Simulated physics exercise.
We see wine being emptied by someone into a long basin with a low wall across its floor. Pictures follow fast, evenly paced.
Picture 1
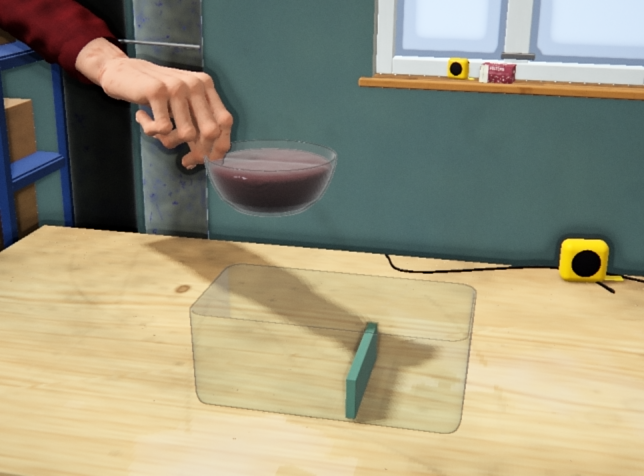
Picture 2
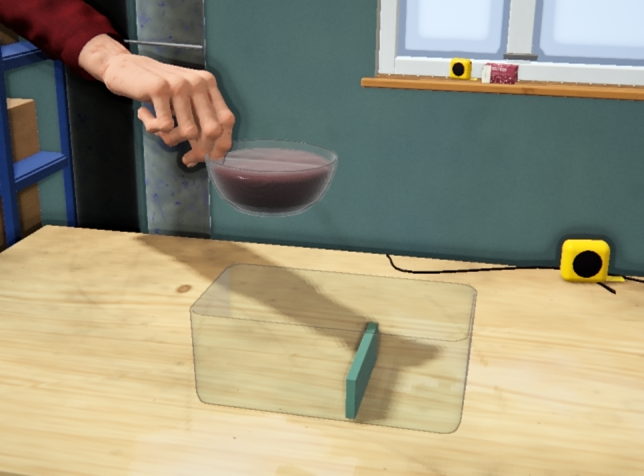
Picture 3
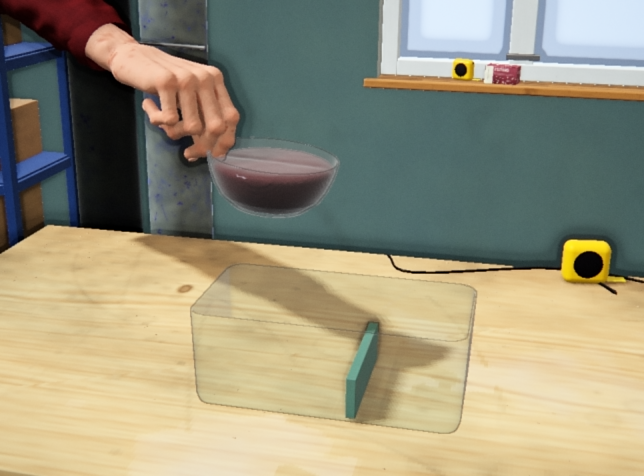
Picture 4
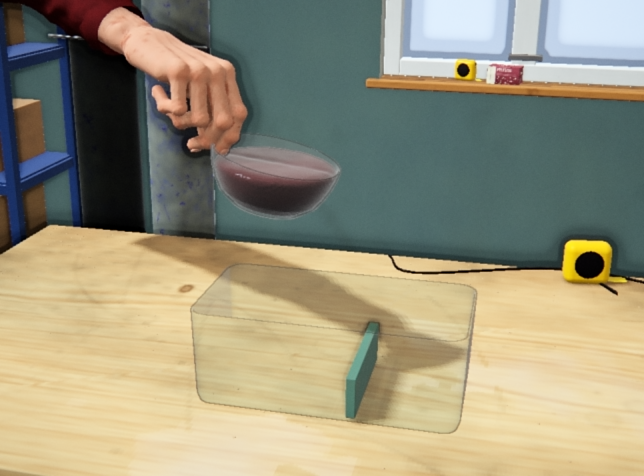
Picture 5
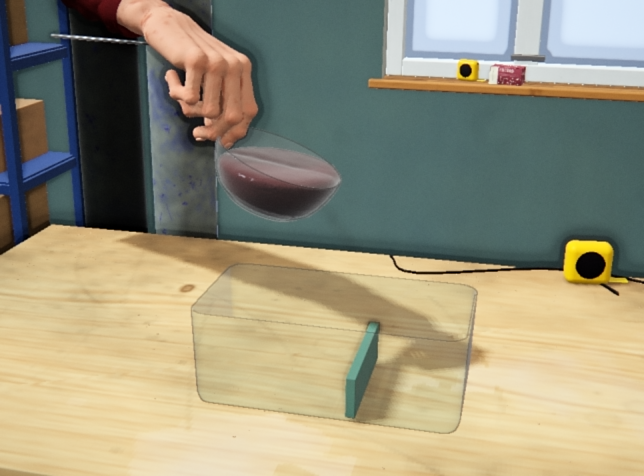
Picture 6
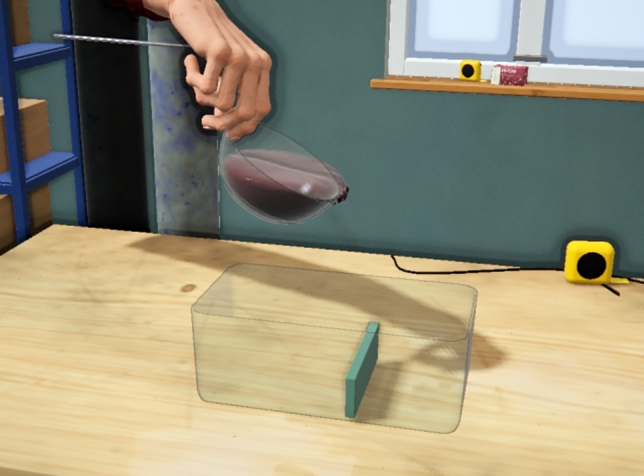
A hand in a dark red sleeve holds a clear glass bowl of dark red wine above a pale wooden table, seen from slightly above, before a teal wall. Below sits a long transparent basin with a low green wall across its floor, a yellow tape measure to the right. The hand tilts the bowl rightward, slowly then further, until wine reaches over its right rim.
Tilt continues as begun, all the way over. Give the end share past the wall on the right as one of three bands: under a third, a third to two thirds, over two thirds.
The end share is a third to two thirds.
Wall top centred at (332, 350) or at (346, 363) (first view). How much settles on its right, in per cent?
Roughly 85 per cent first and roughly 70 per cent second.
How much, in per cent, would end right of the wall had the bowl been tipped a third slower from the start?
About 70 per cent.
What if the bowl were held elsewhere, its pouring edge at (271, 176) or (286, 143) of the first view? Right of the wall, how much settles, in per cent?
Around 10 percent first, around 5 percent second.
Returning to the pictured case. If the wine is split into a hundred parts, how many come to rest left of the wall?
40 % or thereabouts.
A moment on, the bowl is tipped on its side and 11 per cent is still to pour, 4 is left of the wall and 39 right of it.
Next, the bowl is tipped on its side and 1 per cent is still to pour, 27 is left of the wall and 65 right of it.
Then the bowl is tipped on its side and 0 per cent is still to pour, 39 is left of the wall and 59 right of it.
Later the bowl is tipped on its side and 0 per cent is still to pour, 40 is left of the wall and 59 right of it.
In the end 40 per cent lies left of the wall, 59 right of it and 2 outside.
